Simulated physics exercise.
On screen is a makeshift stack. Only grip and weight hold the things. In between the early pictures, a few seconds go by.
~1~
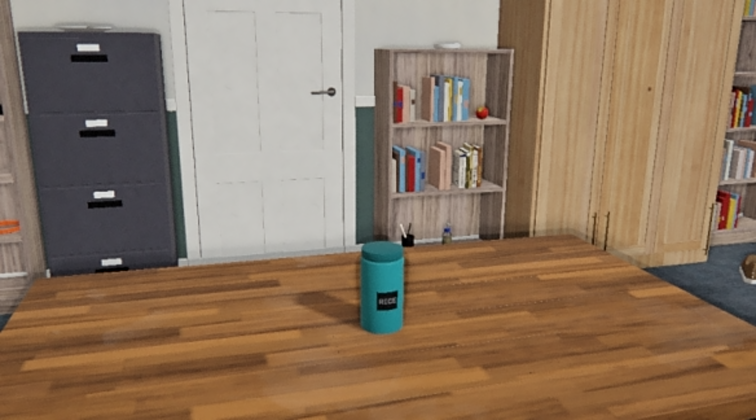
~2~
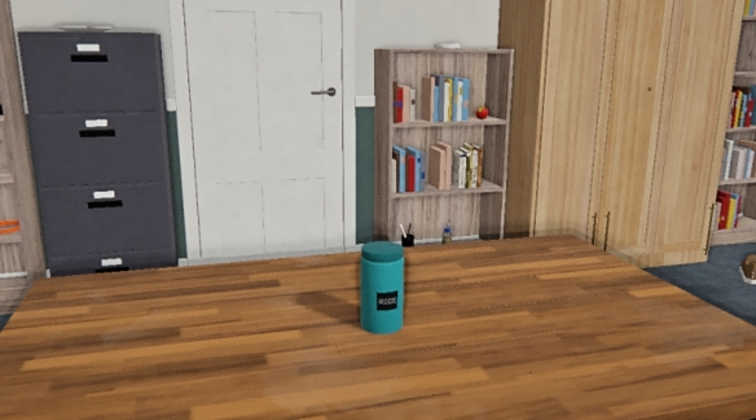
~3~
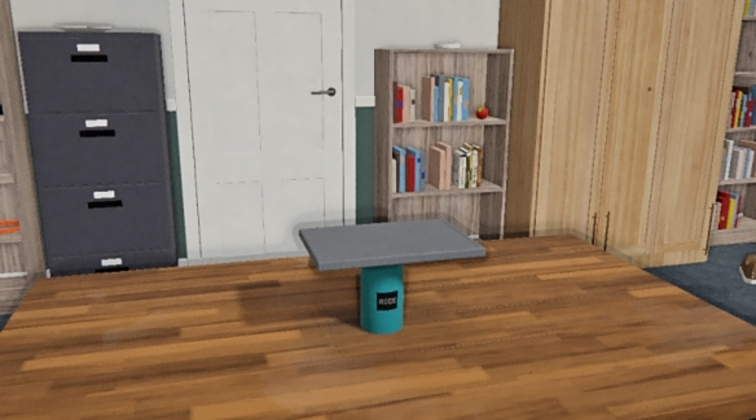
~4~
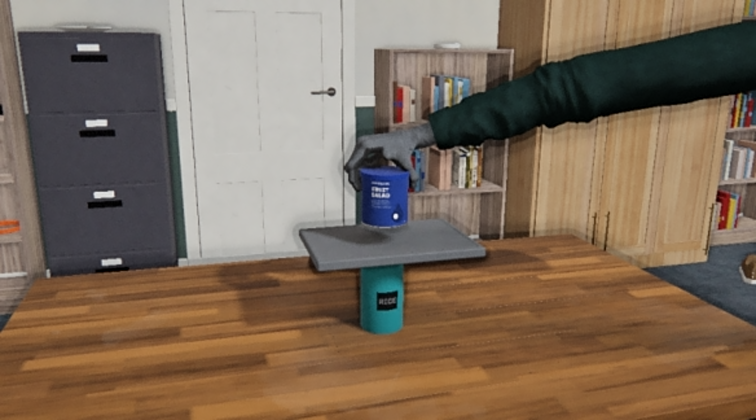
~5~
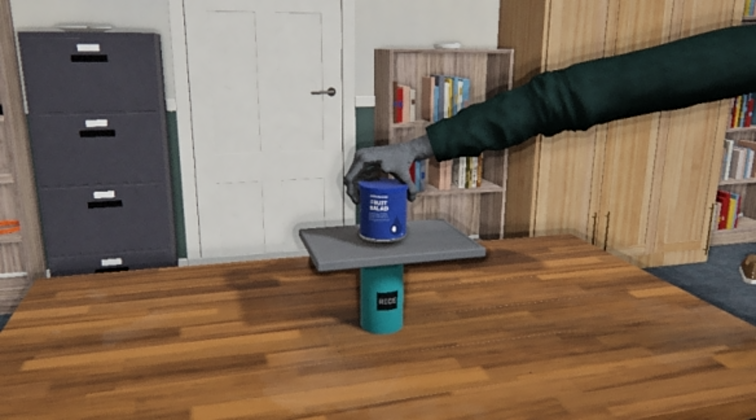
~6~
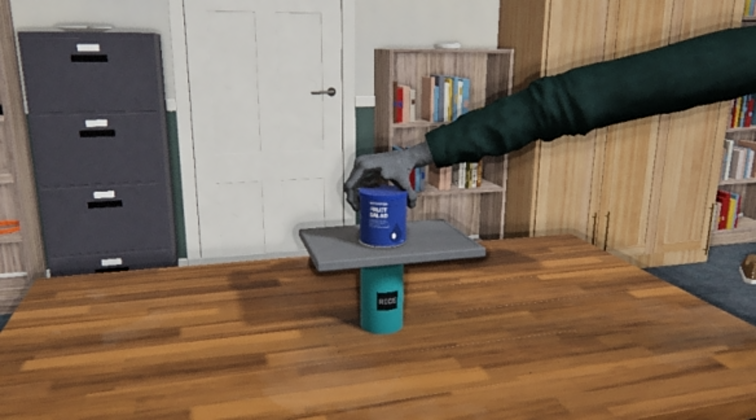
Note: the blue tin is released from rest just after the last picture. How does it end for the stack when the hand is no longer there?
The stack remains standing.
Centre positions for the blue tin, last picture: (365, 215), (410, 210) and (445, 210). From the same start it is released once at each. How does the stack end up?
The stack remains standing the first time, remains standing the second time, and tumbles down the third time.
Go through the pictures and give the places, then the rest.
In the first picture, the last thing is not in view yet.
In the second picture, the last thing is not in view yet.
In the third picture, the last thing is not in view yet; grey lid (388, 242).
In the fourth picture, on its way; blue tin (385, 197); grey lid (388, 242).
In the fifth picture, on its way; blue tin (383, 210); grey lid (388, 242).
In the sixth picture, in place under the hand; blue tin (383, 216); grey lid (388, 242).
Then, 0.20 s on from there, no change.
Then, 0.50 s on from there, blue tin resting near (383, 216).
In the end, all 3 unmoved. At the end, from the last picture's camera, blue tin near (383, 216). The stack stays up.
